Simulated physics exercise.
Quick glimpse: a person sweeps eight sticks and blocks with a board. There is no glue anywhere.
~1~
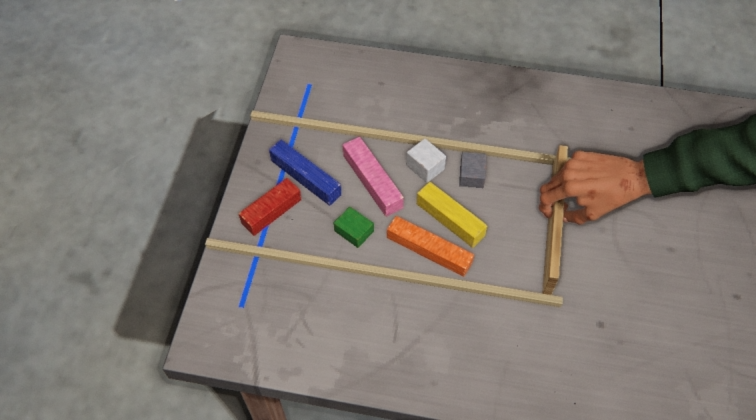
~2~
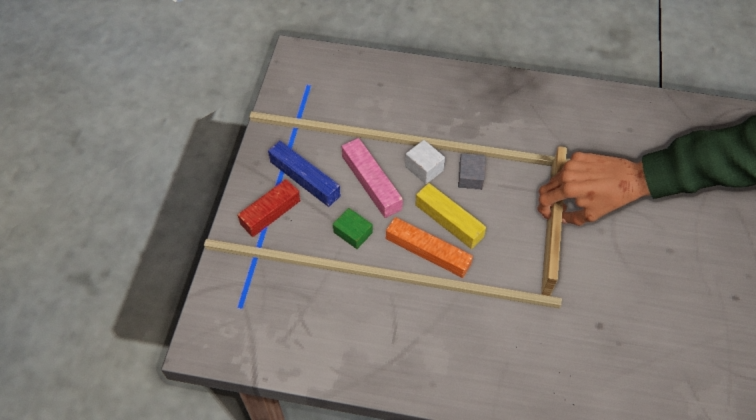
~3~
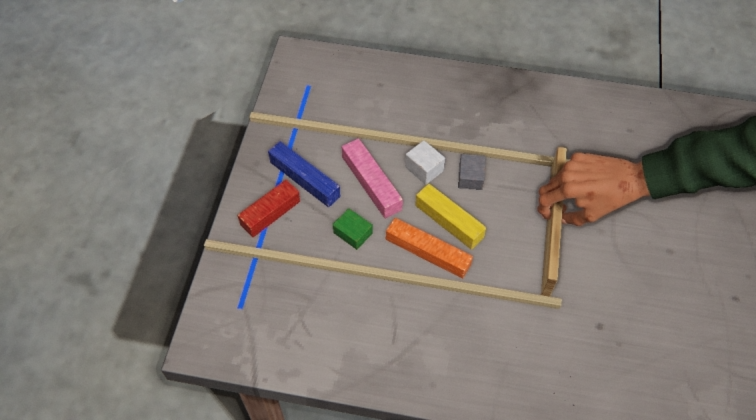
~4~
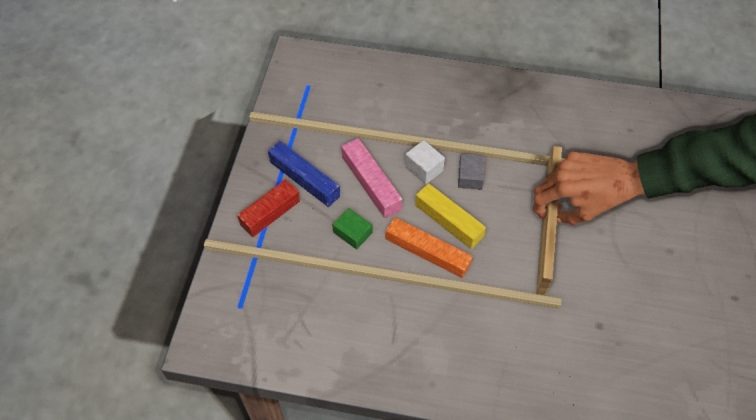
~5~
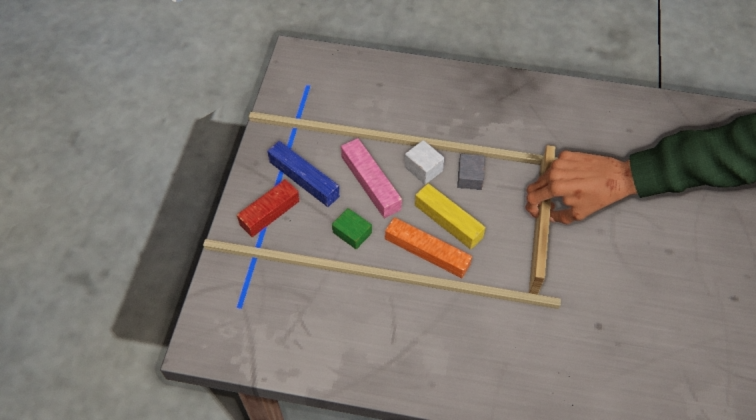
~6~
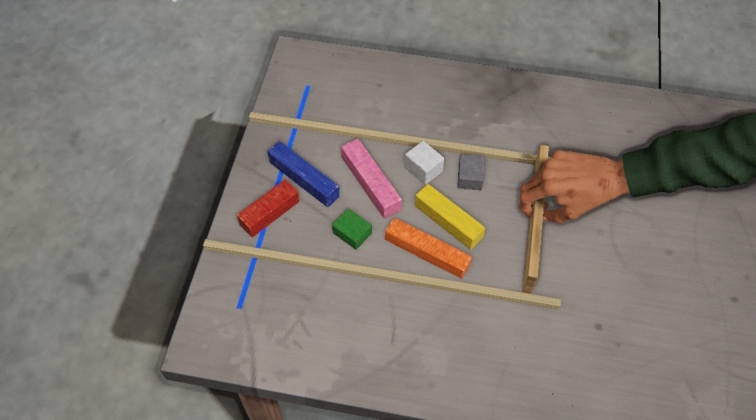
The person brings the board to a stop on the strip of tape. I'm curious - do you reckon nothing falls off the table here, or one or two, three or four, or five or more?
The push is going to knock off a trio or a quartet.
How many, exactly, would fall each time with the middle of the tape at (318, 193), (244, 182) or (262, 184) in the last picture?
You'd get 0, then 7, then 6.
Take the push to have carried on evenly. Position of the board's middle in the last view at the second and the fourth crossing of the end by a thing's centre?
(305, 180) and (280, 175).
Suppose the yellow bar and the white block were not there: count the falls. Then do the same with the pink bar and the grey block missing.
The first try gives 2, the second gives 2.
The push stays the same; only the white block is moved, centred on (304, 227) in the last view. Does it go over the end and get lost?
It topples off.
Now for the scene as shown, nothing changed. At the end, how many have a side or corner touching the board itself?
That makes 3.
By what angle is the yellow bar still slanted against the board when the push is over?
Roughly 25 degrees.
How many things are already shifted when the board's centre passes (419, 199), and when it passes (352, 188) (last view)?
Note: First position 6; second position 8.
Soon after, none off yet; red bar at rest near (269, 208); blue bar at rest near (303, 174); green block at rest near (351, 229).
After that, none off yet; red bar at rest near (269, 208); blue bar displaced a little near (292, 167); green block displaced well along near (299, 222).
And then, none off yet; red bar displaced about its own width near (224, 204); blue bar displaced about its own width near (246, 150); green block displaced well along near (246, 228).
In the end, the number that fall off is three or four; gone, green block, blue bar and red bar.
